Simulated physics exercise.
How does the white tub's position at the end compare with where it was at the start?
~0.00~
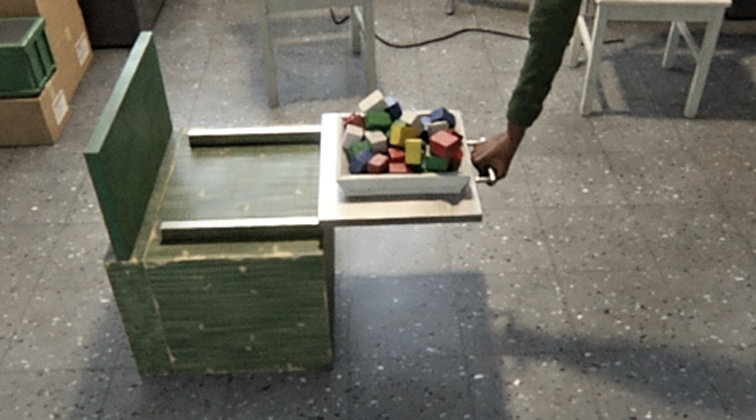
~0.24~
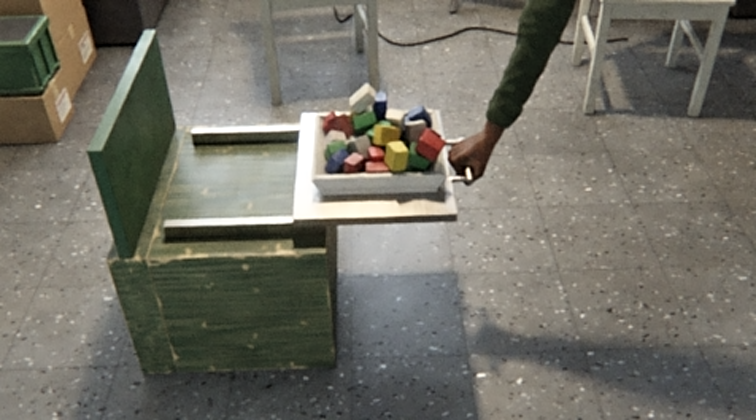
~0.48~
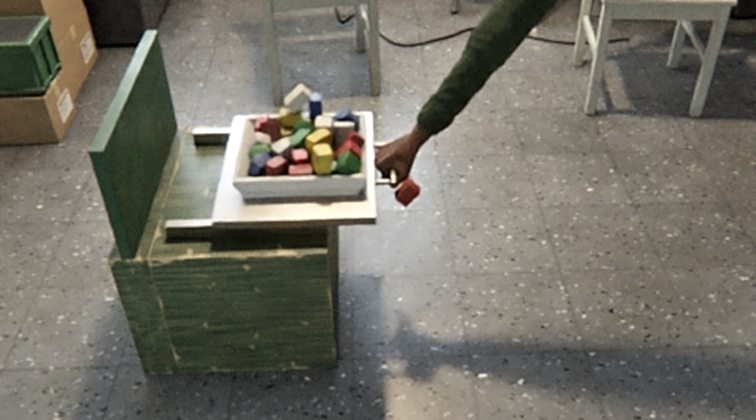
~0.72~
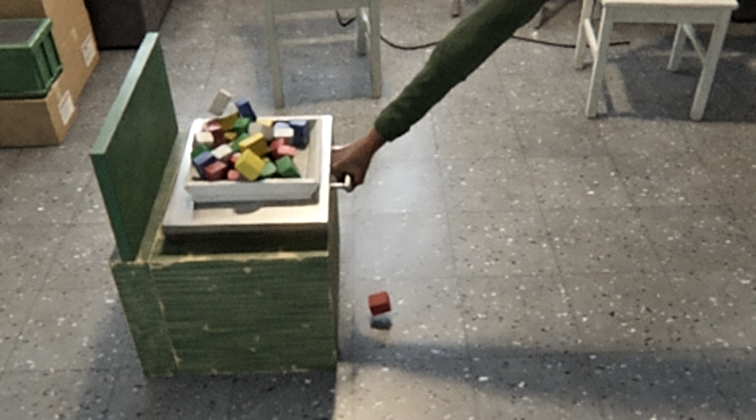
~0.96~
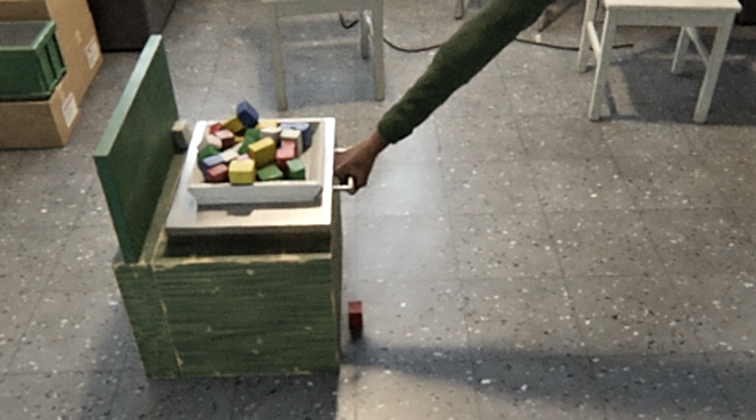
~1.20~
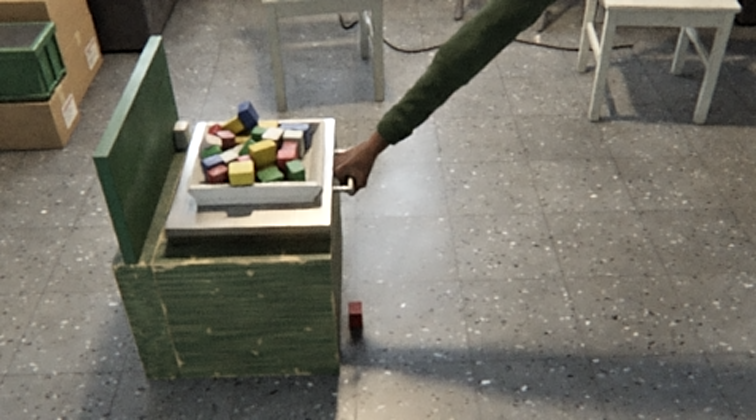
At the start the white tub is out to the right of the green box on the drawn-out shelf. By the end it has moved left and sits over the box, close to the upright green panel.
